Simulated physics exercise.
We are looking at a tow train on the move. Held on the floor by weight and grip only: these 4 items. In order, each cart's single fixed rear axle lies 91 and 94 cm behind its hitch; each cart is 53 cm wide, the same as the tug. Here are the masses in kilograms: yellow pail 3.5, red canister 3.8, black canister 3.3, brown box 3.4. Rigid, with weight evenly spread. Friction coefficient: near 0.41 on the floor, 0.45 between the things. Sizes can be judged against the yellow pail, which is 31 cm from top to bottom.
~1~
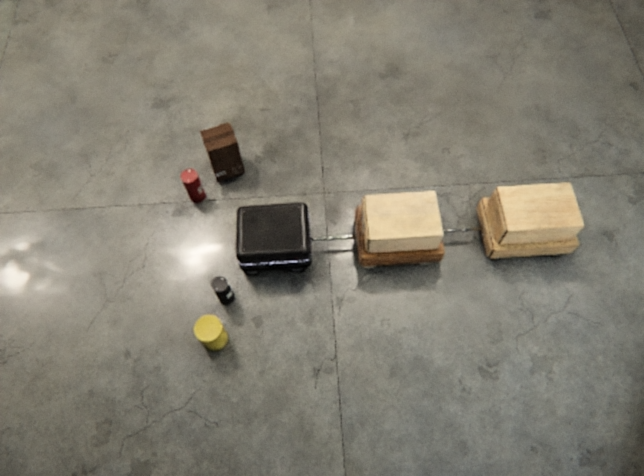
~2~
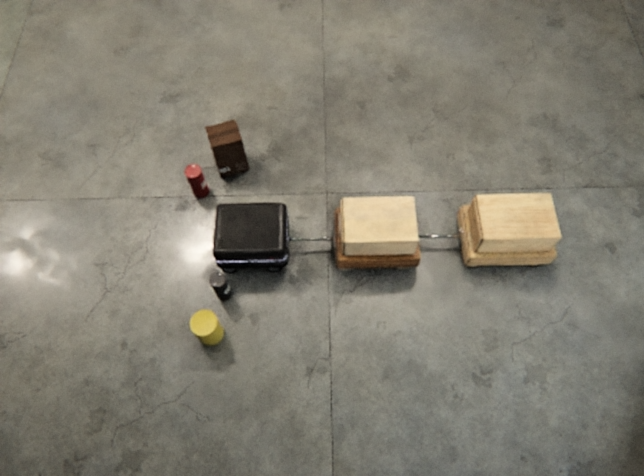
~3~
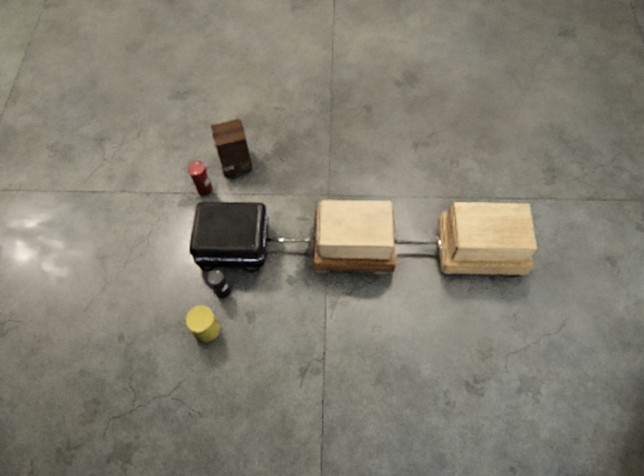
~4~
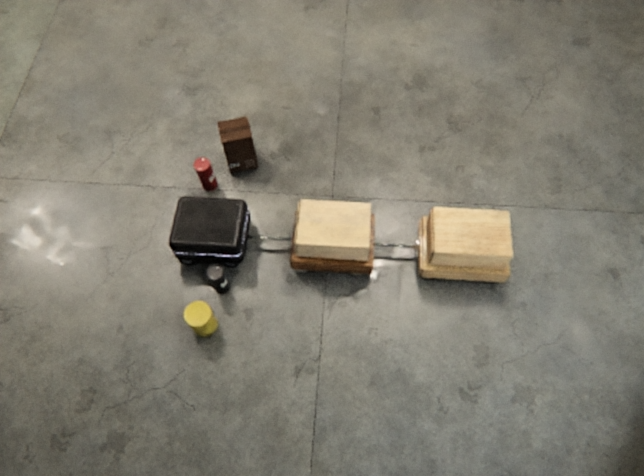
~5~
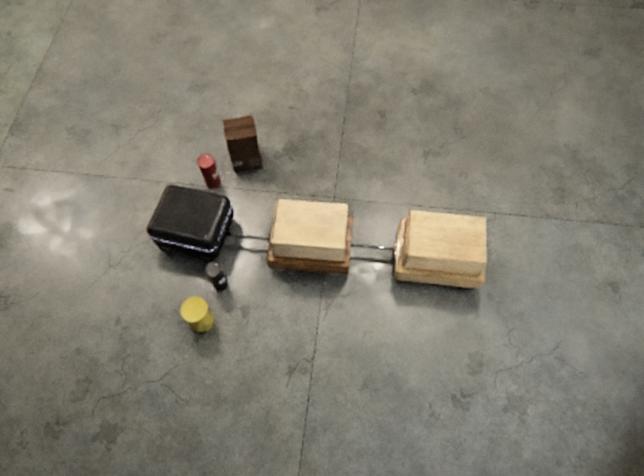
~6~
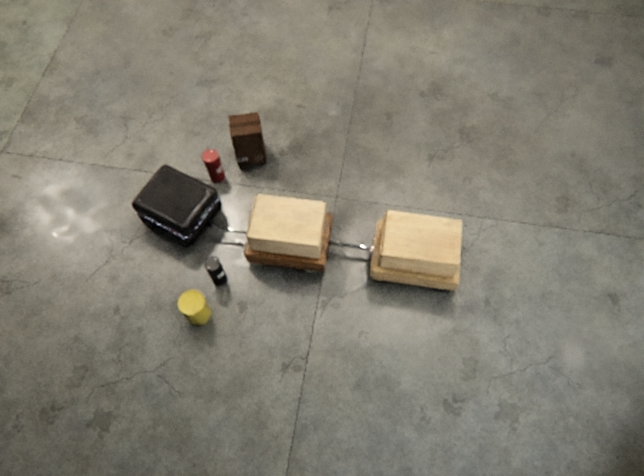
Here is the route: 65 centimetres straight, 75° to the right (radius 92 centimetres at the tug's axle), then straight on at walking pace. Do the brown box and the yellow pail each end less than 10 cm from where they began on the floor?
The brown box does; the yellow pail does.
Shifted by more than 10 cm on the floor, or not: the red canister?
Red canister: Moved.
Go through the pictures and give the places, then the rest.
In the first frame, 0 cm covered; brown box (224, 153); yellow pail (212, 333).
In the second frame, 19 cm covered; red canister (197, 181); black canister (221, 287).
In the third frame, 39 cm covered; red canister (201, 179); black canister (219, 284).
In the fourth frame, 58 cm covered; red canister (206, 175); black canister (219, 280).
In the fifth frame, 78 cm covered; red canister (209, 172); black canister (217, 277).
In the sixth frame, 97 cm covered; brown box (249, 141); yellow pail (195, 308).
Then, 2.70 s after the last picture, 235 cm covered; red canister slid 15 cm.
Then, 5.40 s after the last picture, 372 cm covered; brown box slid 4 cm near (251, 137); red canister slid 64 cm.
At rest, not toppled but over 10 cm from the start, red canister; the other 3 in place, give or take 10 cm. Seen from the same camera at the end, brown box near (251, 137), yellow pail near (195, 308).
